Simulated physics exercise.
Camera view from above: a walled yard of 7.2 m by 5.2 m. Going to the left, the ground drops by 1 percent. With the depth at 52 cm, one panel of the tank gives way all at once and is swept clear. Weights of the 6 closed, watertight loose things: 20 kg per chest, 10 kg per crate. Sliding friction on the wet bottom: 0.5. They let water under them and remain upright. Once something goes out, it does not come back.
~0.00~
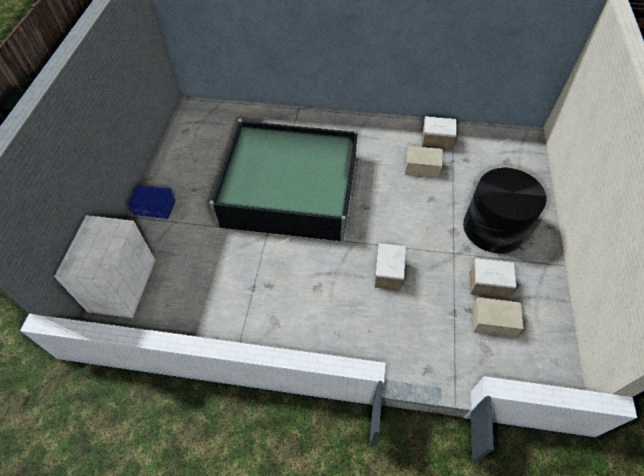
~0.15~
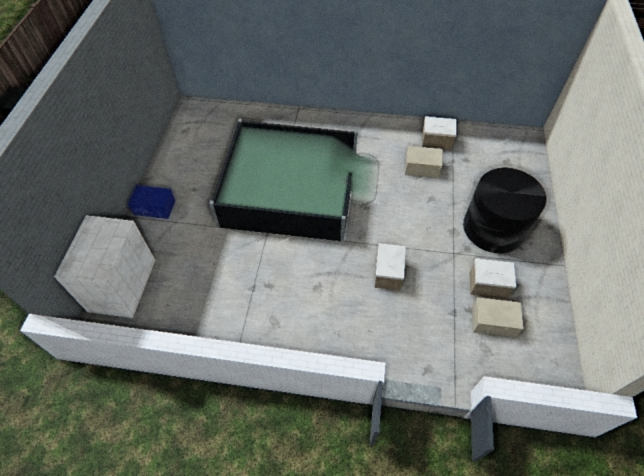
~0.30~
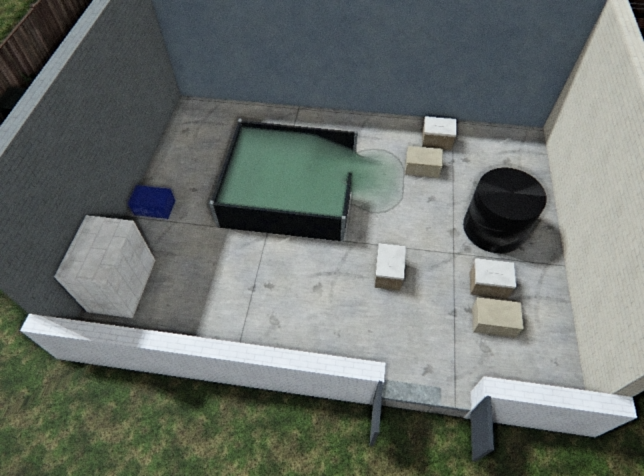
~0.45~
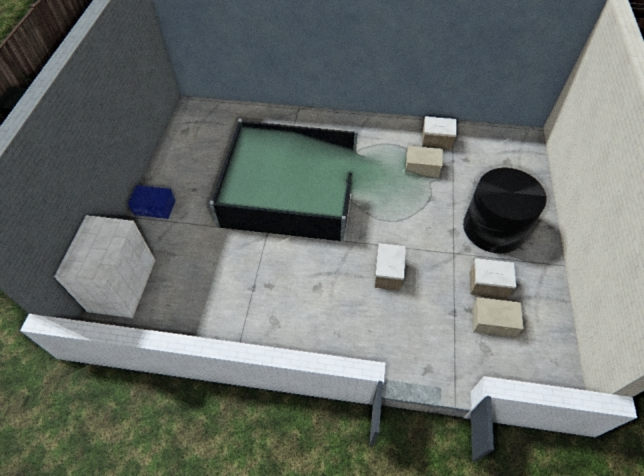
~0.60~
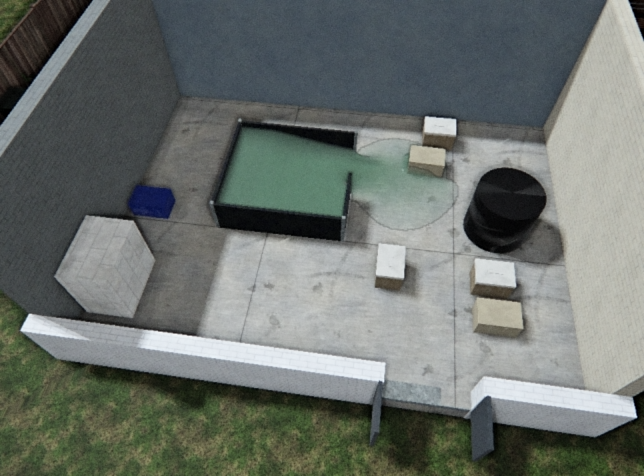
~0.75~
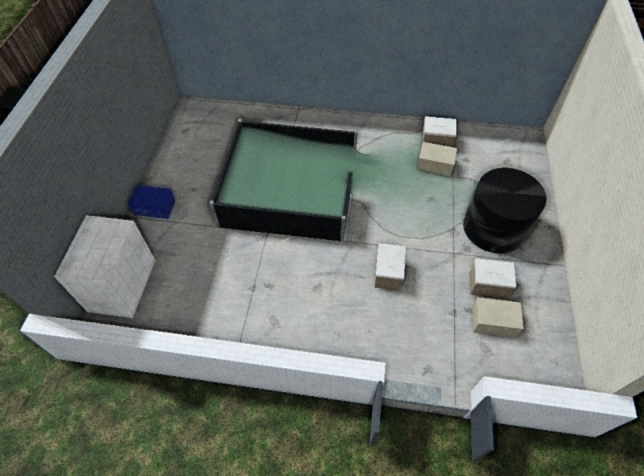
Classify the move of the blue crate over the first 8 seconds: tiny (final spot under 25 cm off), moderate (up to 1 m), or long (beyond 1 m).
Tiny.
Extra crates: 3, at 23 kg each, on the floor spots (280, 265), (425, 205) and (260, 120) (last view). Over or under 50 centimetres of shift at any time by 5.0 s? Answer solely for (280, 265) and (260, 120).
As asked, in order: Shy of the mark; shy of the mark.
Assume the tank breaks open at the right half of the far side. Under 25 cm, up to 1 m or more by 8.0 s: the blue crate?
I'd expect the blue crate to have ended up far off.
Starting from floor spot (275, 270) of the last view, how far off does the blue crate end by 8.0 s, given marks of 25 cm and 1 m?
By that time it keeps its spot.
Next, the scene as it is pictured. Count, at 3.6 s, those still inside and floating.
The number is 2.
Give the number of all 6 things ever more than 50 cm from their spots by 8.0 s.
Count: 2.
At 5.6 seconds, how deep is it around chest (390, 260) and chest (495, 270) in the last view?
Depth approx. 1 cm / 6 cm.
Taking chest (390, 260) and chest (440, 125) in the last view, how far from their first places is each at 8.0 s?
Lab note - net shifts in turn: 0 cm; 200 cm.
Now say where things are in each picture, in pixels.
The first picture shows the blue crate at (150, 196) rests on the ground; 3.5 m2 under water; 0 of 6 have shifted.
The second picture shows the blue crate at (150, 196) rests on the ground; 4.0 m2 under water; 0 of 6 have shifted.
The third picture shows the blue crate at (150, 196) rests on the ground; 4.6 m2 under water; 0 of 6 have shifted.
The fourth picture shows the blue crate at (150, 196) rests on the ground; 5.4 m2 under water; 0 of 6 have shifted.
The fifth picture shows the blue crate at (150, 196), on the bottom; 6.2 m2 under water; 1 of 6 have shifted.
The sixth picture shows the blue crate at (150, 196) rests on the ground; water covers 7.1 m2; 1 of 6 have shifted.
After 1.6 s the blue crate is near (150, 196), 0.0 m from its start, aground; 0 of 6 are out; 0 afloat.
After 3.6 s the blue crate is near (150, 196), 0.0 m from its start, aground; 0 of 6 are out; 2 afloat.
After 5.6 s the blue crate is near (150, 196), 0.0 m from its start, aground; 0 of 6 are out; 2 afloat.
After 8.0 s the blue crate is near (150, 196), 0.0 m from its start, aground; 0 of 6 are out; 2 afloat.
